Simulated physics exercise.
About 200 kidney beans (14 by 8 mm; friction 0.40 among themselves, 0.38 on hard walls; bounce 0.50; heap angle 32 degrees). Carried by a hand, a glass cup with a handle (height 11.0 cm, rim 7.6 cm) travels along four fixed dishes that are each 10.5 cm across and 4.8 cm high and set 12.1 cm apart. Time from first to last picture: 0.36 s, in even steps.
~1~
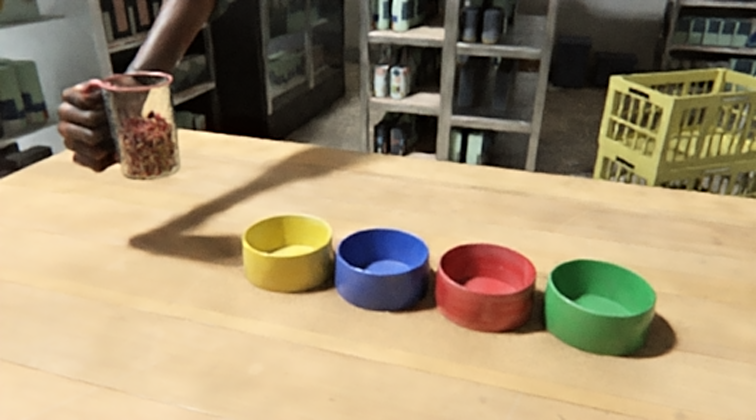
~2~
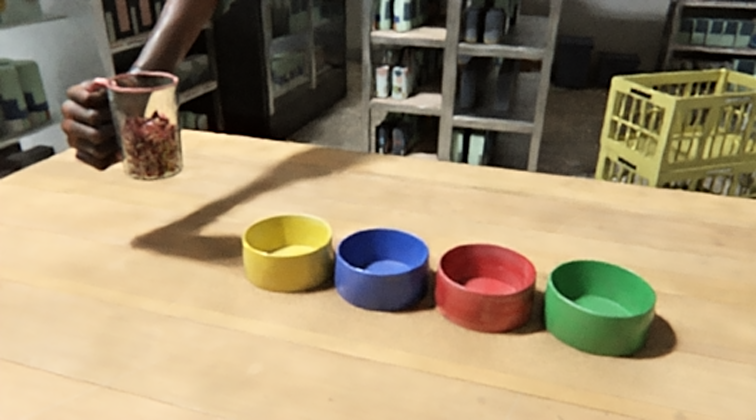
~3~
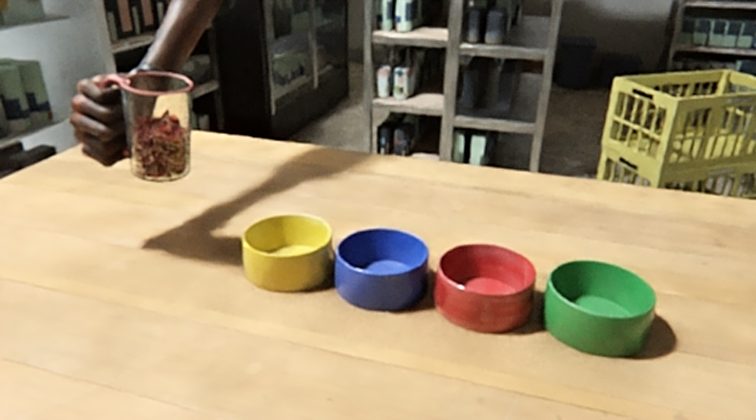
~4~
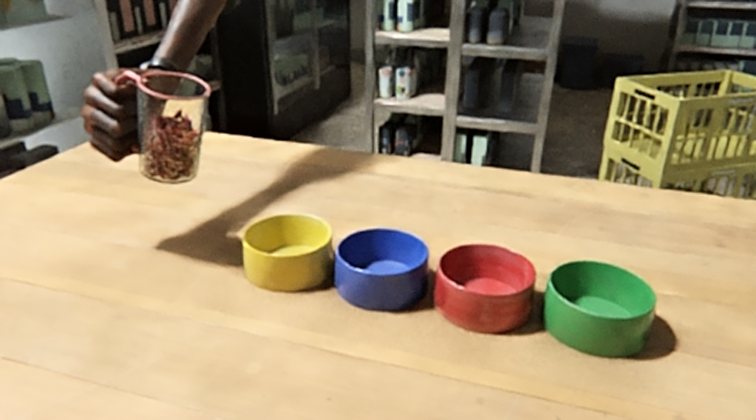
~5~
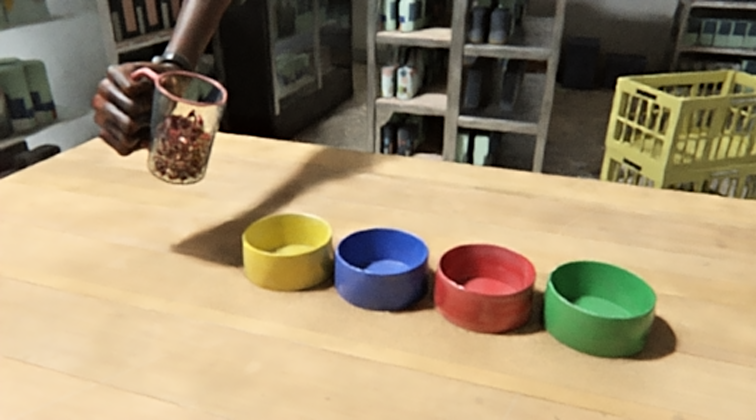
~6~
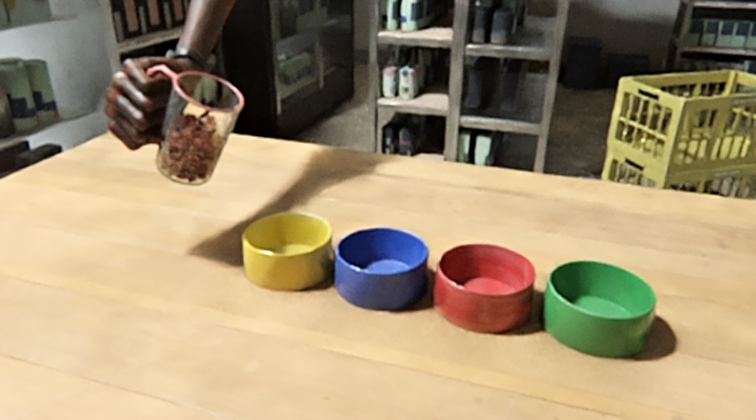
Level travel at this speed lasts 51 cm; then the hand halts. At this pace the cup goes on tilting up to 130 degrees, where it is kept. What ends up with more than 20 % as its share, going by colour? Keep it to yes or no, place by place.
Place by place: Red yes, blue no, green no, yellow no, counter no.
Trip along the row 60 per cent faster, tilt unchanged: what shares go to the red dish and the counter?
Red 0, counter 30.
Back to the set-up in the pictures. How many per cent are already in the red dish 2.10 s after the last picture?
Some 95 per cent.
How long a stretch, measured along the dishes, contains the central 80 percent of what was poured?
I'd put it at close to 6 cm.
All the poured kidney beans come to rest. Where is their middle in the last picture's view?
Somewhere near (494, 290) in the last picture.
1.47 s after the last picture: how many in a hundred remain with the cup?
0 per cent.
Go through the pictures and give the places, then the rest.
In the first picture, cup at (145, 127), tilt 0 degrees, lip at (165, 84), moved 0.0 cm; middle of the pieces at (145, 150); yellow dish at (288, 234); blue dish at (383, 250); red dish at (487, 267); green dish at (601, 286).
In the second picture, cup at (149, 127), tilt 2 degrees, lip at (171, 86), moved 0.5 cm; middle of the pieces at (148, 150).
In the third picture, cup at (159, 128), tilt 7 degrees, lip at (186, 90), moved 2.0 cm; middle of the pieces at (156, 151).
In the fourth picture, cup at (172, 129), tilt 14 degrees, lip at (204, 96), moved 3.6 cm; middle of the pieces at (166, 151).
In the fifth picture, cup at (184, 130), tilt 20 degrees, lip at (221, 103), moved 5.3 cm; middle of the pieces at (177, 151).
In the sixth picture, cup at (196, 131), tilt 26 degrees, lip at (238, 109), moved 7.0 cm; middle of the pieces at (186, 150); yellow dish at (288, 233); blue dish at (382, 249); red dish at (486, 267); green dish at (601, 287).
Then, 0.88 s after the last picture, tilt 102 degrees; cup holds 100 %.
Then, 1.47 s after the last picture, tilt 130 degrees; cup holds 0 %, red 95 %.
Then, 2.10 s after the last picture, tilt 130 degrees; cup holds 0 %, red 95 %.
In the end, red 95 %, blue 0 %, green 0 %, yellow 0 %, counter 5 %.
